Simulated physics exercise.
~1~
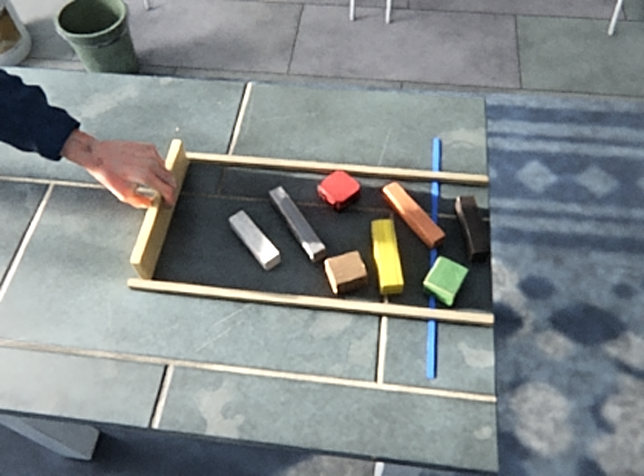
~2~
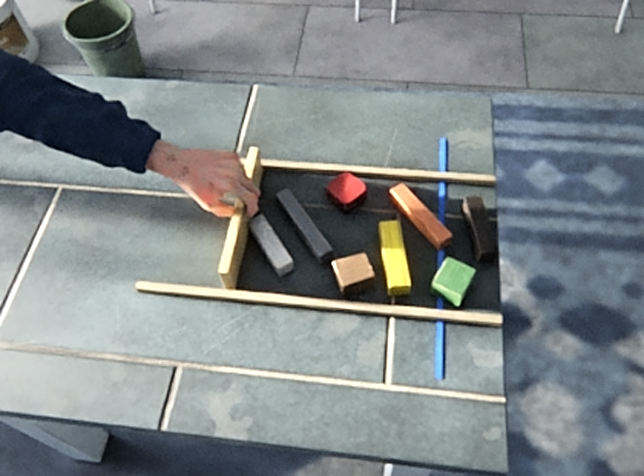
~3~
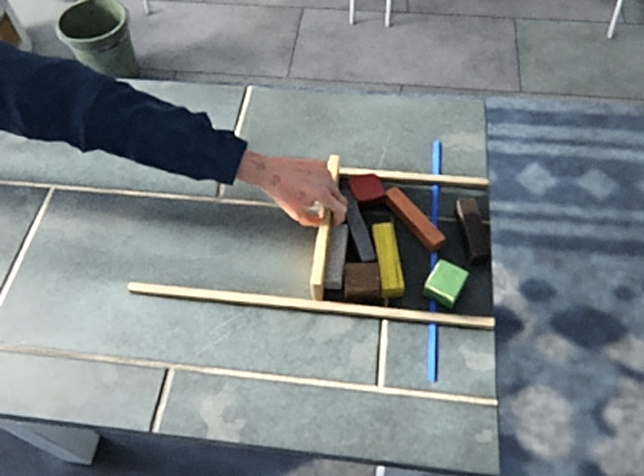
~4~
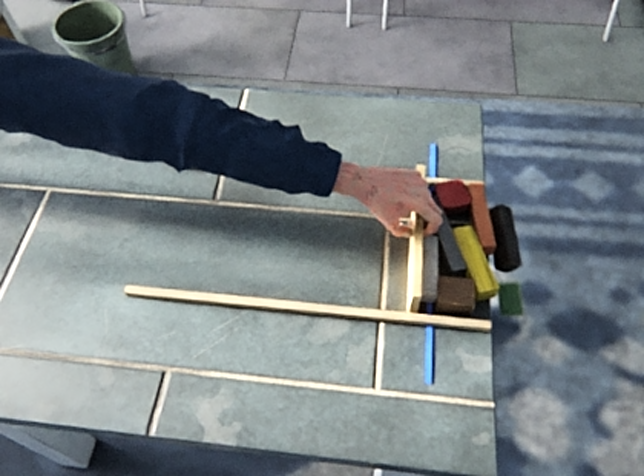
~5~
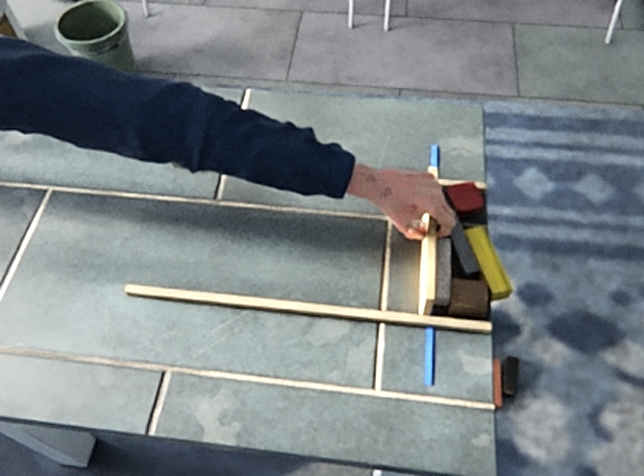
A hand slides an upright wooden board rightward between two rails on a tabletop, gathering long and short coloured pieces and pushing them past a blue strip to the edge, where the orange bar, black bar and green block fall off while the others stay bunched against the board.
